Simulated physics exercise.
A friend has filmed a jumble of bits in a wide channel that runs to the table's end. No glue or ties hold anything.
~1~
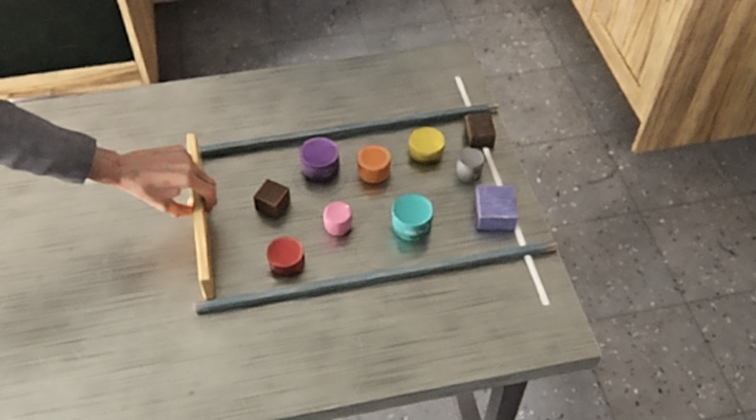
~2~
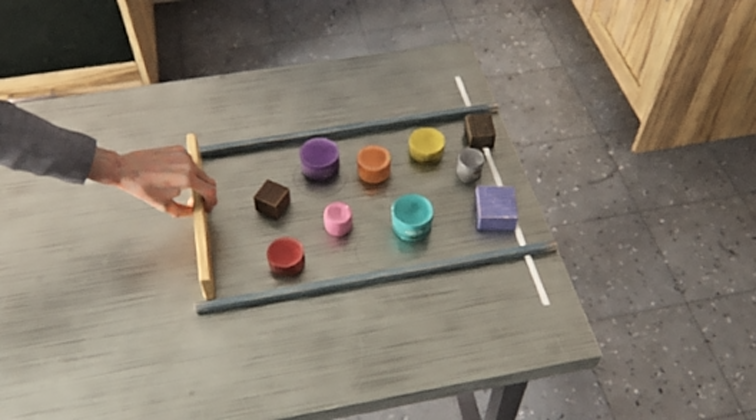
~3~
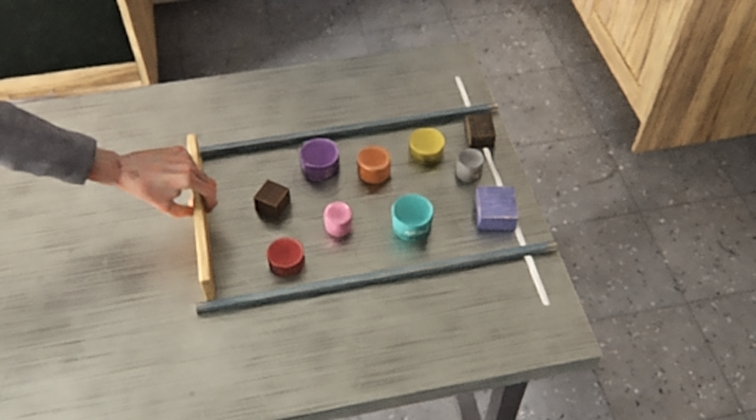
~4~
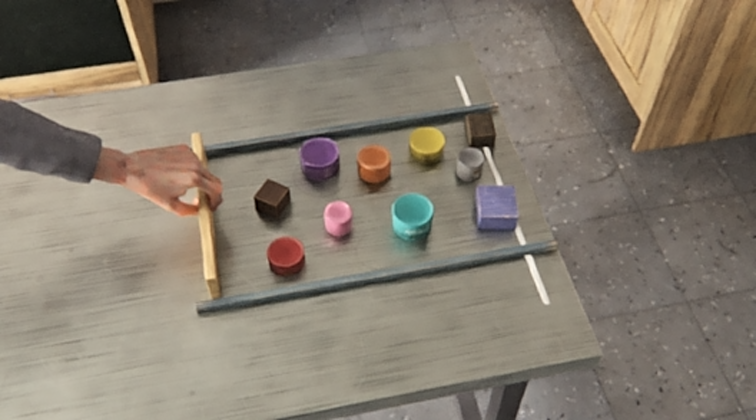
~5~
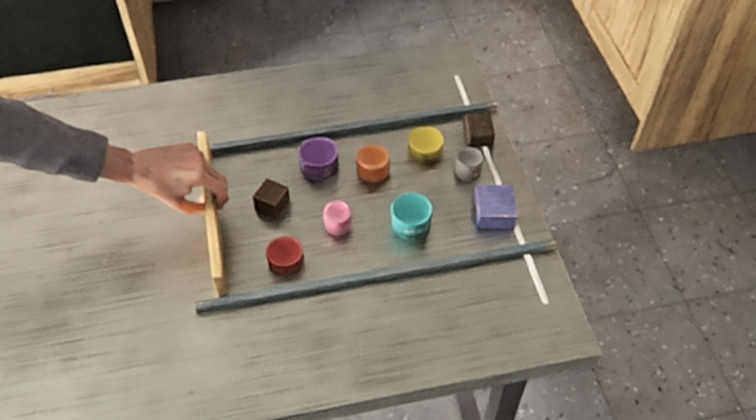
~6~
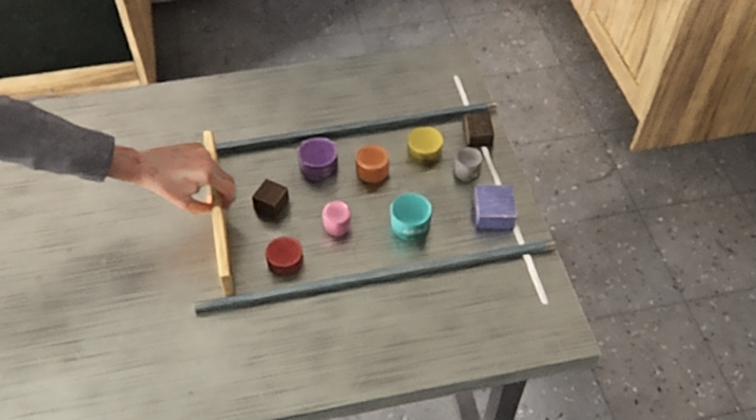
A grey tabletop above a tiled floor, with wooden furniture at its edges, is seen from above at an angle by a nearly still camera. Between two dark rails lie purple, orange, yellow, red, pink, teal and grey tubs and a dark block, with another dark block and a blue one by the white tape at right. A grey-sleeved hand at left holds a wooden board still, then slides it slightly right, touching nothing else.
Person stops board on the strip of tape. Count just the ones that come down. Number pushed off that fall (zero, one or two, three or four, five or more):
Drops: At least five.
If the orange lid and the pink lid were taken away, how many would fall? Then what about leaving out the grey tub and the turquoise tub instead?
The count is 4 in the first case and 4 in the second.
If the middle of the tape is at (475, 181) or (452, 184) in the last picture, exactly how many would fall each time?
4 and 1.
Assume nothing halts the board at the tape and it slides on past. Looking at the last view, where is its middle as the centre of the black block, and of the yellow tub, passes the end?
Middle: Roughly (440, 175); roughly (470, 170).
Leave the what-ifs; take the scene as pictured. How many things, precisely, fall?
6, precisely.
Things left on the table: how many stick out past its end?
That comes to 2 of them.
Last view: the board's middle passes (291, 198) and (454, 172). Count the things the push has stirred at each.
At the first spot 2, then 10.
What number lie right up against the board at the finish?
Result: 4 in all.
A little later, none off yet; black block at rest near (479, 130); blue block at rest near (495, 207); grey tub at rest near (468, 164).
Next, none off yet; black block tilted a little near (518, 123); blue block shifted about its own width near (536, 209); grey tub shifted well along near (514, 165).
When it is over, the number that fall off is five or more; down, orange lid, turquoise tub, yellow tub, grey tub, blue block and black block.
